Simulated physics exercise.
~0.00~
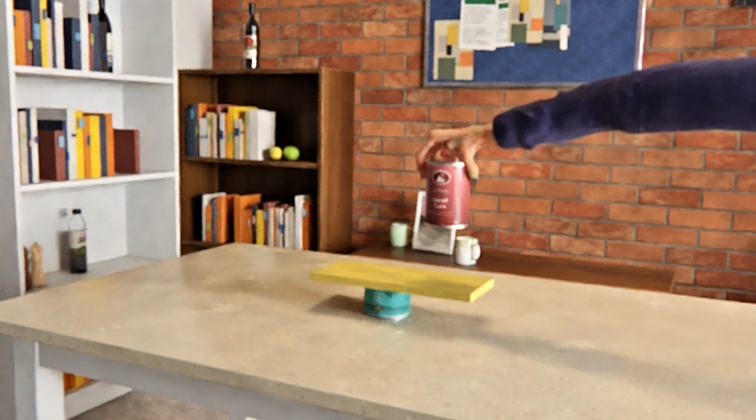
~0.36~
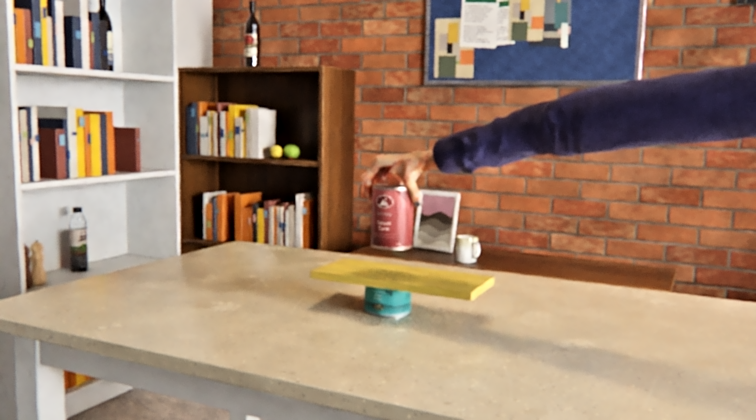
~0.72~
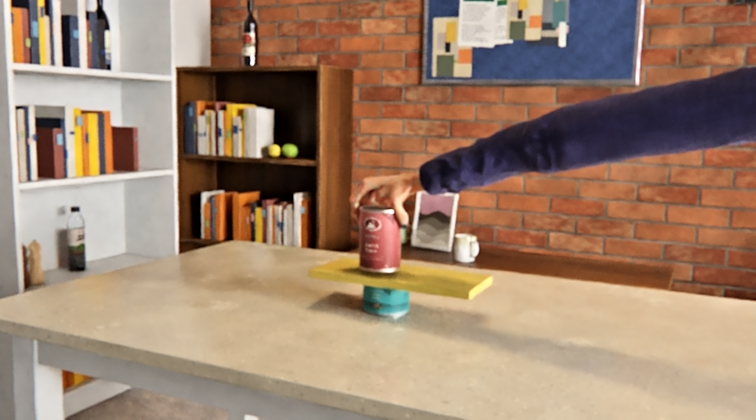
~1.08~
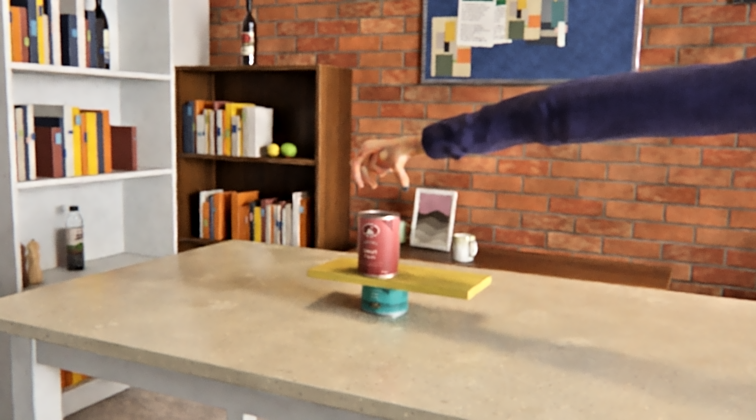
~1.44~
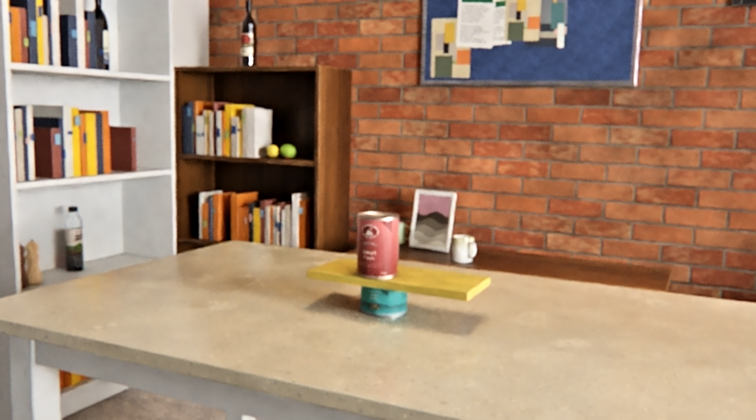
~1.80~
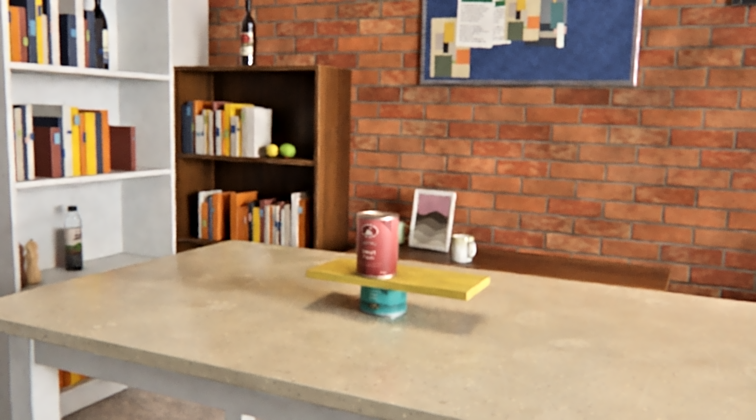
A hand lowers a red tin onto a yellow board atop a turquoise tub, releases it and withdraws, leaving the stack balanced.
